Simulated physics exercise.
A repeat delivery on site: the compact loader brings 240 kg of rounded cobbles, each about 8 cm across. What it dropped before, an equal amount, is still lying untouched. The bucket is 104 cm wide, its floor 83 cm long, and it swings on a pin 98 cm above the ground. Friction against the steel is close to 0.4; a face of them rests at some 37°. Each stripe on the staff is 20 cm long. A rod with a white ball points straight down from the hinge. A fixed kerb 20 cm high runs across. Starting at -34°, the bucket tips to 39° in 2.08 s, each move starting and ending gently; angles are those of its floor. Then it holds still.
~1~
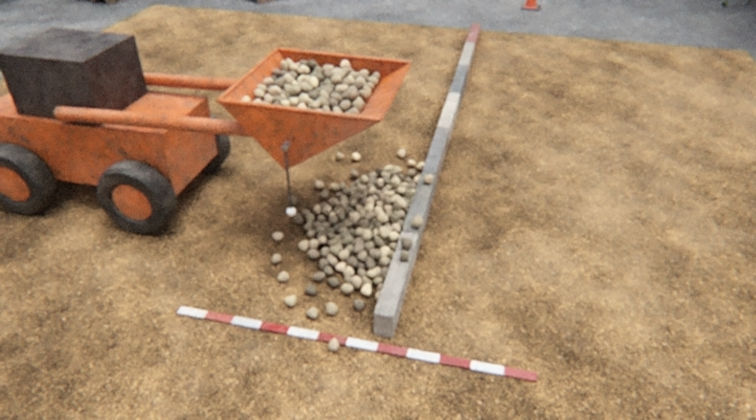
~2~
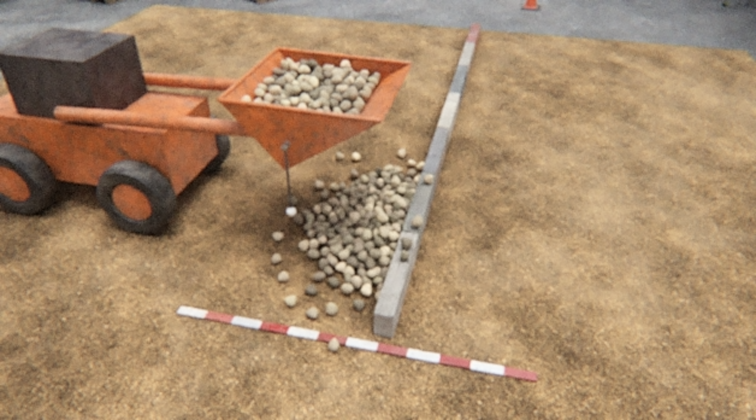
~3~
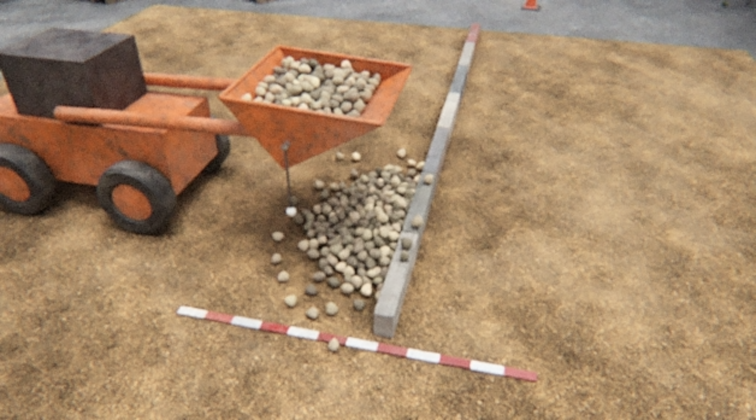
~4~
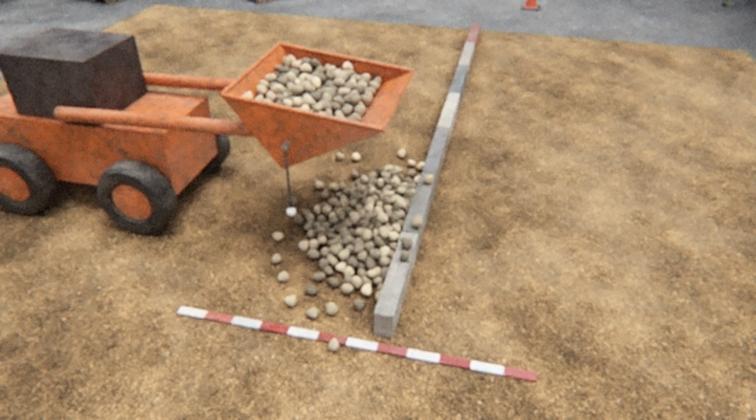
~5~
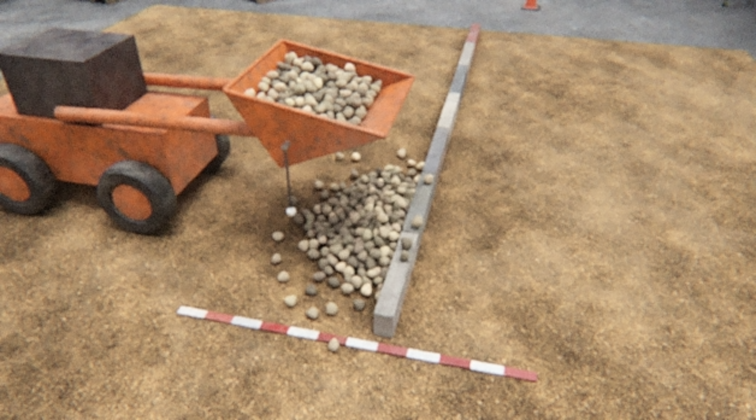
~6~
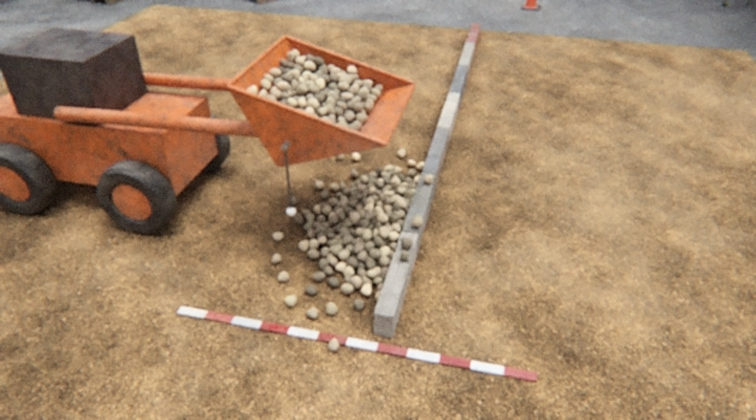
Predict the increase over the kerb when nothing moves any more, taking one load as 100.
About 31 per cent.
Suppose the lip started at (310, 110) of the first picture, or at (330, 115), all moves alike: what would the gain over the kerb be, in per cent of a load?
First some 0, then 0 per cent.
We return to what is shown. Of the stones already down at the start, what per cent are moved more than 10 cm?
Roughly 5 per cent of them.
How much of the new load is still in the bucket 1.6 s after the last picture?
About 15 per cent.
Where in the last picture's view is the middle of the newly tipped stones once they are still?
Around (403, 212).
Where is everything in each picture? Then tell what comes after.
Lip at (381, 120), floor tilted -34°, highest stones at (323, 75). The earlier load is highest near (399, 217), 24 cm above ground level, 100 % on this side of the kerb, in the first picture.
Lip at (381, 121), floor tilted -33°, highest stones at (319, 73), in the second picture.
Lip at (383, 125), floor tilted -31°, highest stones at (309, 71), in the third picture.
The bucket is at -28°, its lip at (384, 130); the top of the load is at (300, 67), in the fourth picture.
The bucket is at -24°, its lip at (386, 137); the top of the load is at (295, 65), in the fifth picture.
The bucket is at -19°, its lip at (387, 145); the top of the load is at (293, 65), in the sixth picture.
Then, 1.0 s after the last picture the floor is at 28°; in per cent of one load, 97 in the bucket, 103 on this side of the kerb; the foremost stones are at (410, 219).
Then, 1.6 s after the last picture the floor is at 39°; in per cent of one load, 16 in the bucket, 169 on this side of the kerb, 15 over the kerb; the foremost stones are at (469, 229).
Then, 1.9 s after the last picture the floor is at 39°; in per cent of one load, 1 in the bucket, 172 on this side of the kerb, 27 over the kerb; the foremost stones are at (517, 238).
Then, 4.5 s after the last picture the floor is at 39°; in per cent of one load, 0 in the bucket, 169 on this side of the kerb, 31 over the kerb; the foremost stones are at (555, 237). Net gain over the kerb, 31.
